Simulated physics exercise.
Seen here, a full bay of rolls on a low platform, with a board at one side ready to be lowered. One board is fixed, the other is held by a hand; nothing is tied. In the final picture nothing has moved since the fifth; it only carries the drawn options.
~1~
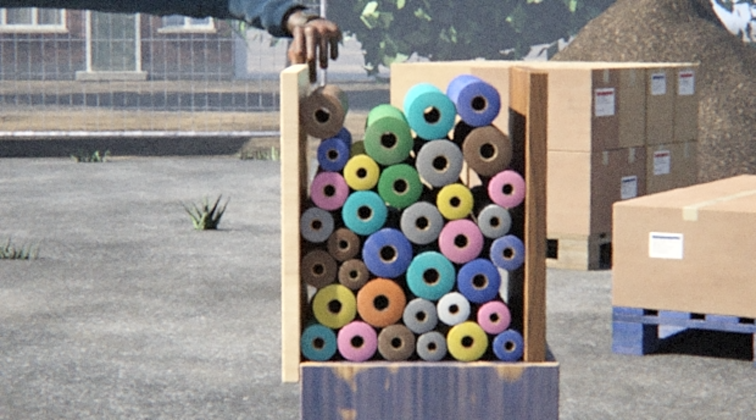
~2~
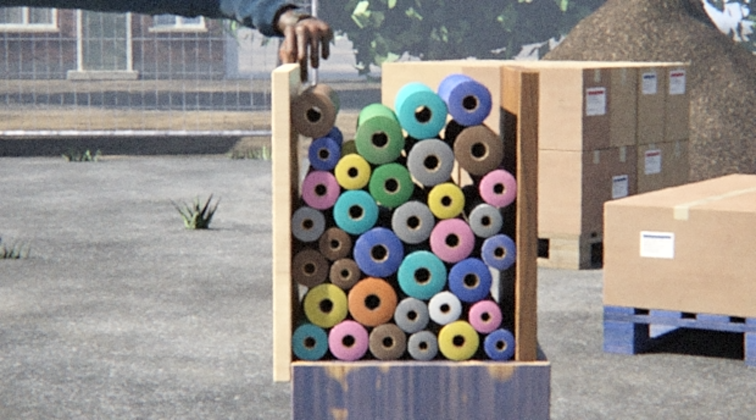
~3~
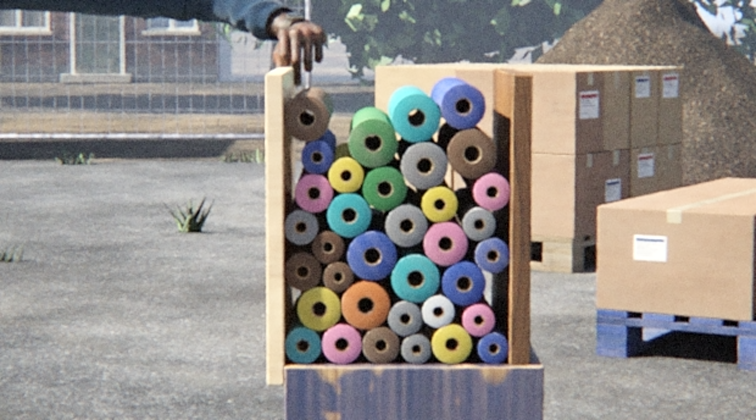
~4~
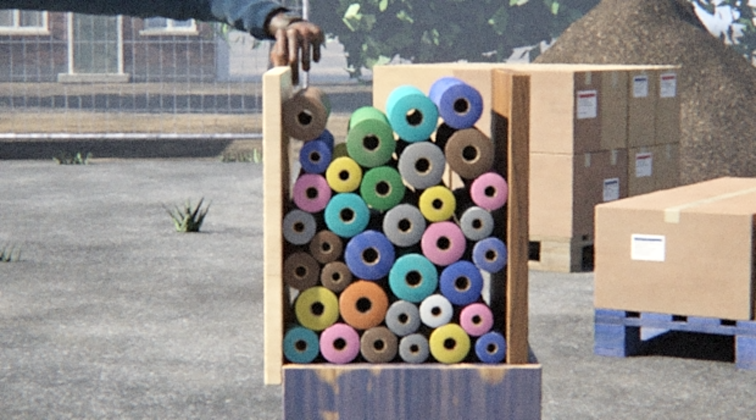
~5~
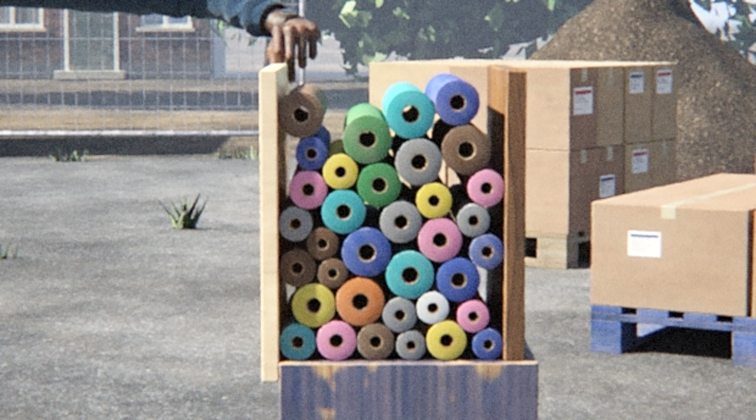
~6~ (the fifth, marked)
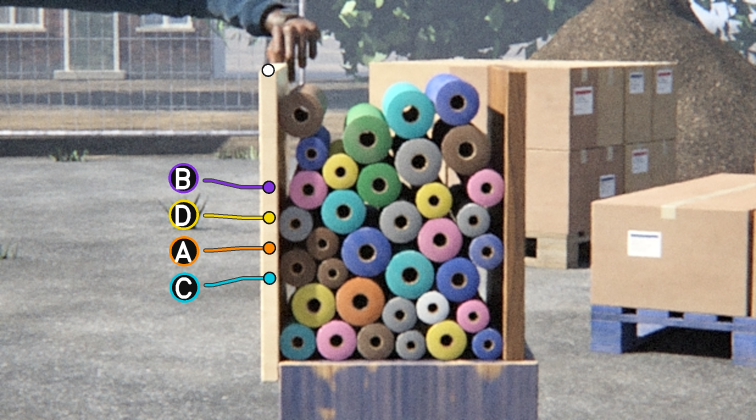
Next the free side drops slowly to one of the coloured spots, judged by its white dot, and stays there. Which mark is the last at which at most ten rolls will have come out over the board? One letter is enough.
C is the limit.
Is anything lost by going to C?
Yes.
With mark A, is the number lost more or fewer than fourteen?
At A, fewer than fourteen.
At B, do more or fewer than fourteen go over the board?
It loses fewer than fourteen.
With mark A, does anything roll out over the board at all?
Yes.
On the marked copy, A at (269, 248); B at (269, 187); C at (270, 278); D at (269, 218); the white dot at (268, 70).
Following C. Soon after the start, top of the board (277, 158).
Later, top of the board (278, 252).
In the end, top of the board (278, 277), about seven out over the board.
As for the rest, A two out over the board; B none out over the board; D none out over the board.
